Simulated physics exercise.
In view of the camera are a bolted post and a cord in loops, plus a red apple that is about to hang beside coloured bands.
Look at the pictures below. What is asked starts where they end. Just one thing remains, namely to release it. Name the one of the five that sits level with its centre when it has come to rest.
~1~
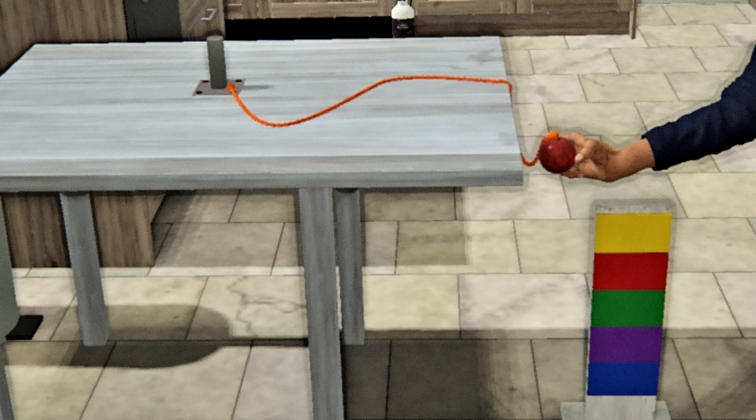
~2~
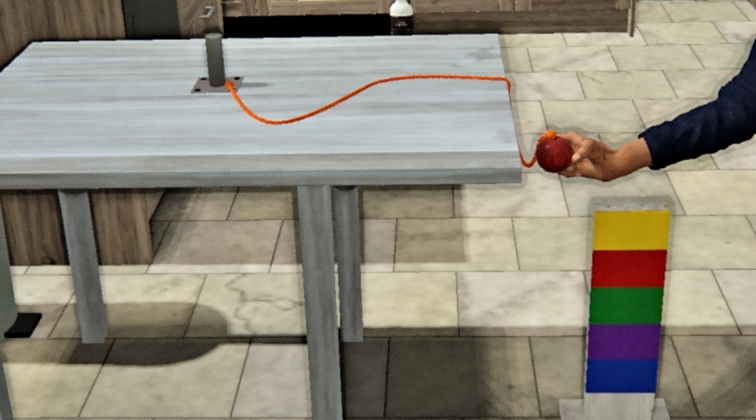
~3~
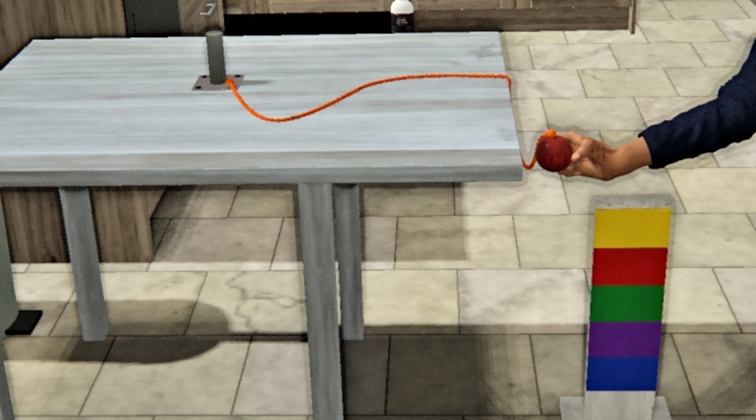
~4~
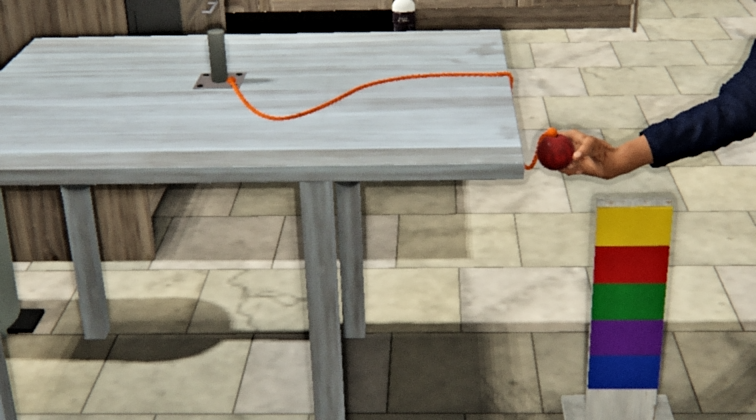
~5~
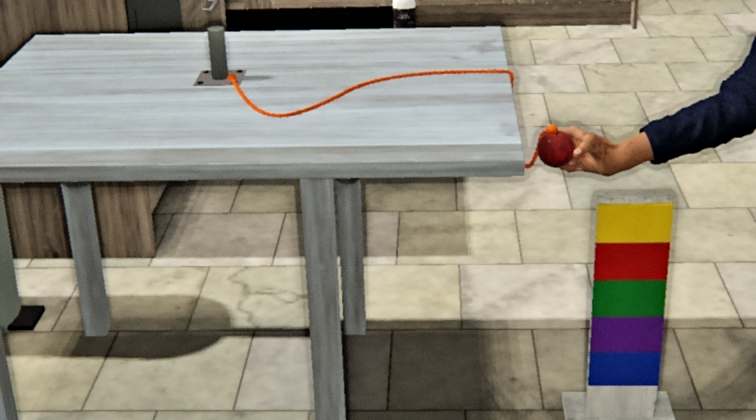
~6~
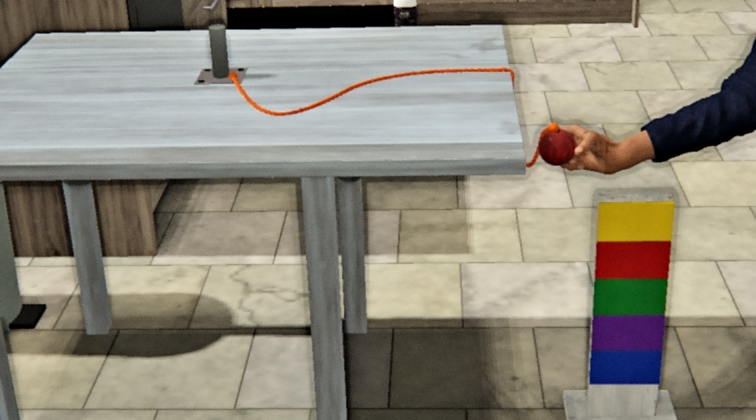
That would be blue.
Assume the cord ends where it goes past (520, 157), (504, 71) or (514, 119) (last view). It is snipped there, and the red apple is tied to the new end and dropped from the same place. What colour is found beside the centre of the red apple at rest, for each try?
Try 1 - green; try 2 - yellow; try 3 - red.
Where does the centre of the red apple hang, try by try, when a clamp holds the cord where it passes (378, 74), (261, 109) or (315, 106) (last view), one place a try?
First try around (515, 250), second around (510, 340), third around (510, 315).
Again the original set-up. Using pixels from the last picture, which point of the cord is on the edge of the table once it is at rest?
You'll find it close to (401, 76).
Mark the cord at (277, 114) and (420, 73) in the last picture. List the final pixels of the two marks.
Around (357, 83); the other one around (515, 118).
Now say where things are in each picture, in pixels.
The first picture shows red apple (558, 155); yellow (633, 234); red (631, 273); green (628, 309); purple (626, 345); blue (624, 380).
The second picture shows red apple (554, 154); cord through (239, 100) (300, 119) (363, 89) (456, 77) (513, 129).
The third picture shows red apple (555, 154).
The fourth picture shows red apple (556, 152); cord through (241, 96) (302, 115) (368, 86) (468, 75) (515, 135).
The fifth picture shows red apple (556, 149).
The sixth picture shows red apple (557, 148); cord through (242, 92) (304, 110) (372, 82) (472, 70) (515, 133).
Soon after, apple near (488, 372); level with blue.
Then, apple near (512, 367); level with blue.
At rest, apple near (507, 369); level with blue. The blue one.
